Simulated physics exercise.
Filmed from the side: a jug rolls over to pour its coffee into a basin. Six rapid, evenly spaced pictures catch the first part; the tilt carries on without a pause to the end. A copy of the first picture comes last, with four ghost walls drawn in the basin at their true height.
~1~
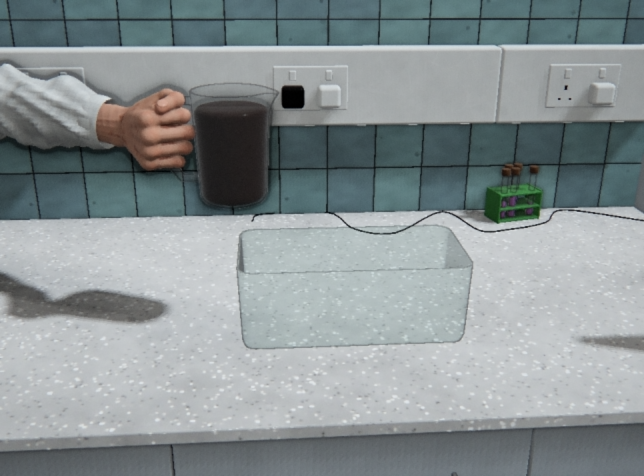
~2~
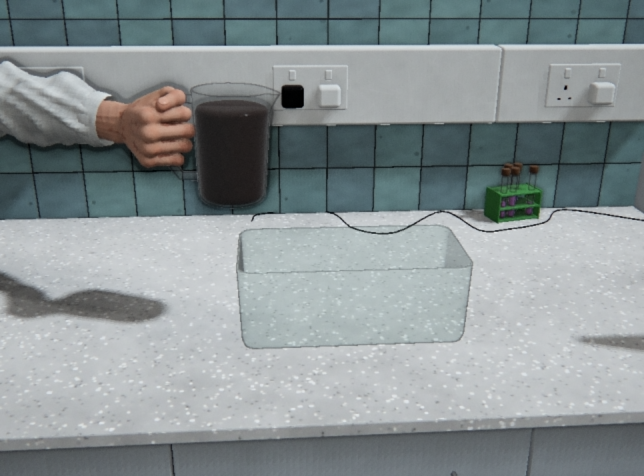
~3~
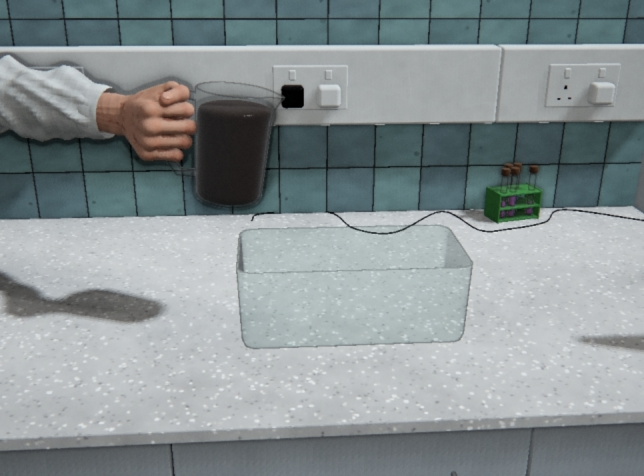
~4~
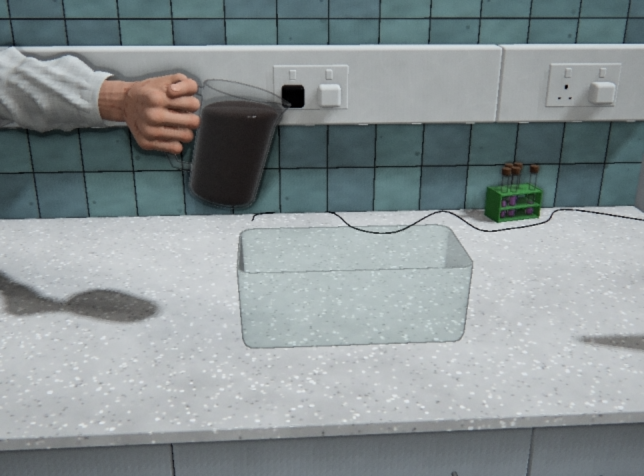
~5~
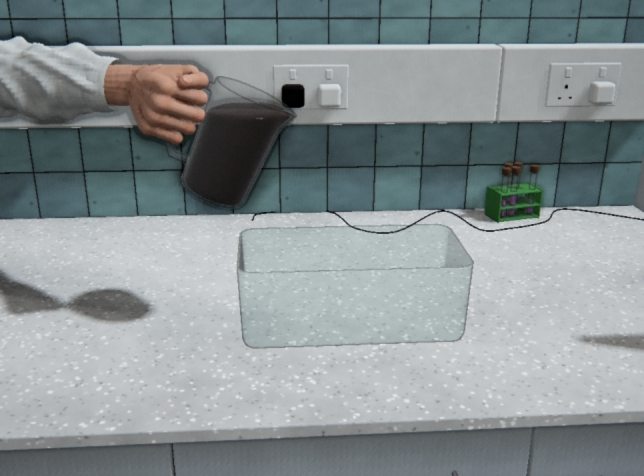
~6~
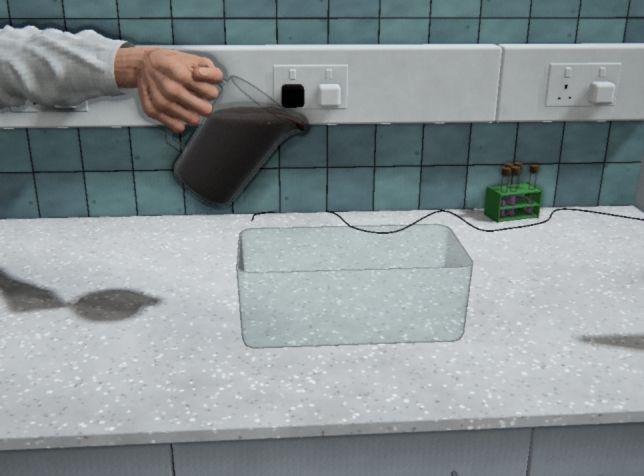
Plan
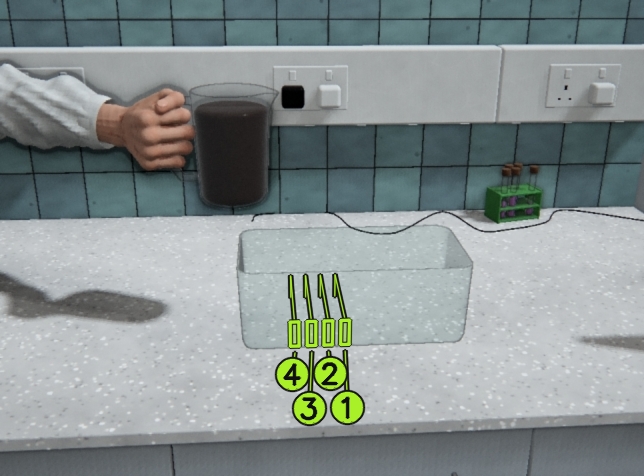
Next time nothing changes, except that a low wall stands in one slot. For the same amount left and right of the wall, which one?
1 beats the others.
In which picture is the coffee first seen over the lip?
Picture 6.
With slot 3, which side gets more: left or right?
The right one.
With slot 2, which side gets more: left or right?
More ends on the right.
On the marked copy, 1 at (345, 350); 2 at (328, 351); 3 at (311, 352); 4 at (294, 352).
With 1, about 50 % ends left of the wall and 48 % right of it.
With 2, about 27 % ends left of the wall and 72 % right of it.
With 3, about 9 % ends left of the wall and 90 % right of it.
With 4, about 9 % ends left of the wall and 90 % right of it.
